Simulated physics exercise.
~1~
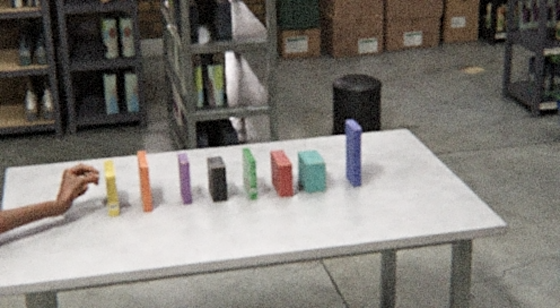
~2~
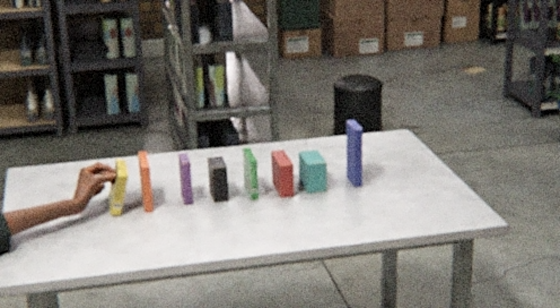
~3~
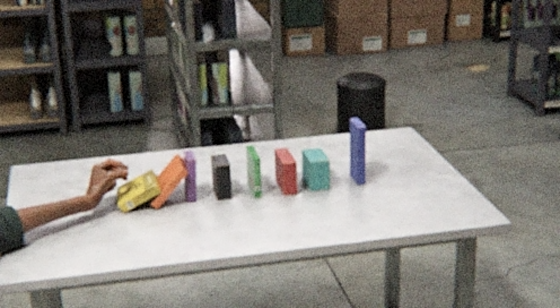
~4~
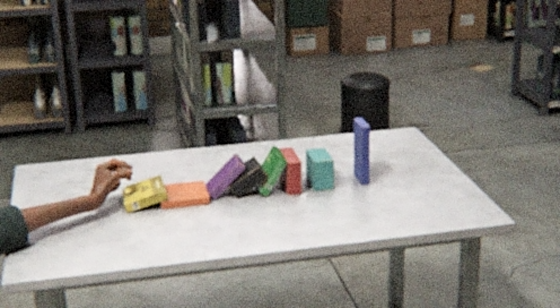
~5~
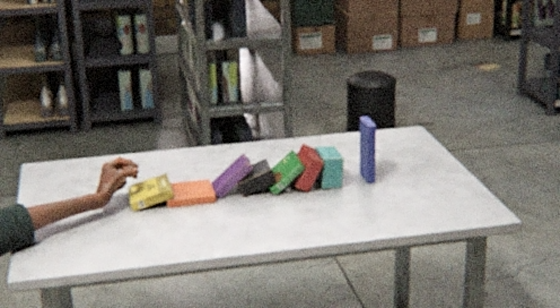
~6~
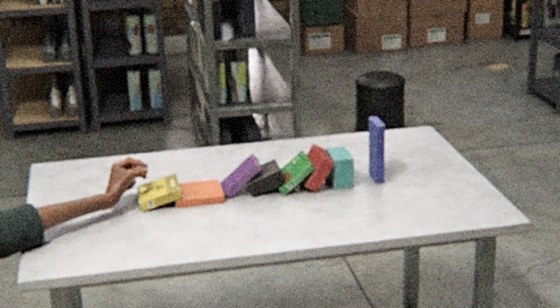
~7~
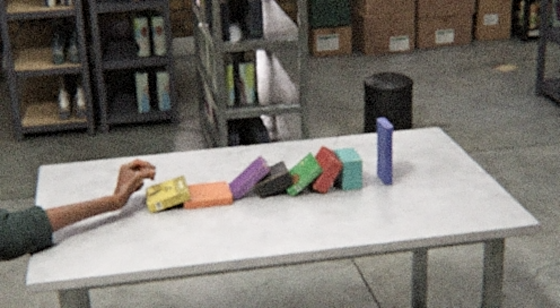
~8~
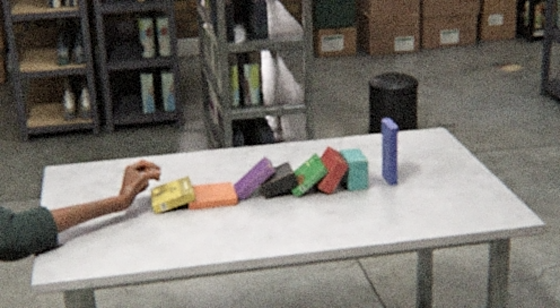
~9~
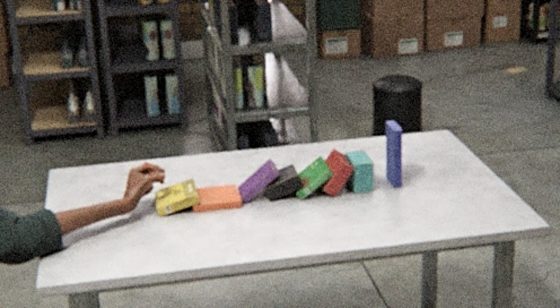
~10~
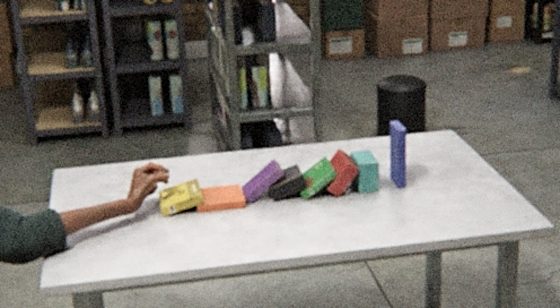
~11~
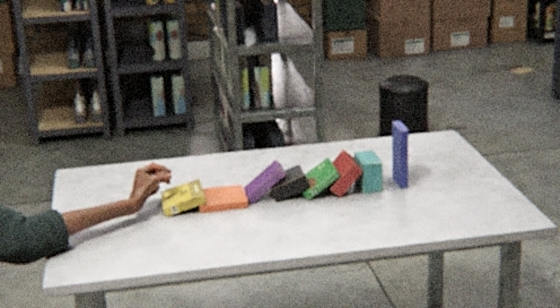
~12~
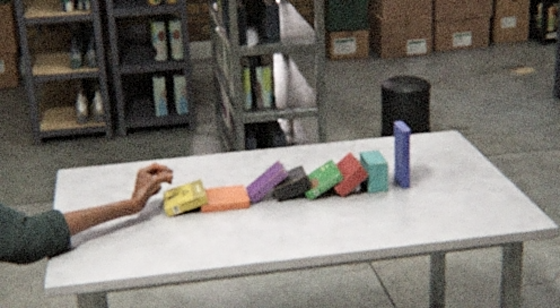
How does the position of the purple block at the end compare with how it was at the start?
At the start the purple block stands upright in the row, and by the end it has tipped to the right and is leaning.
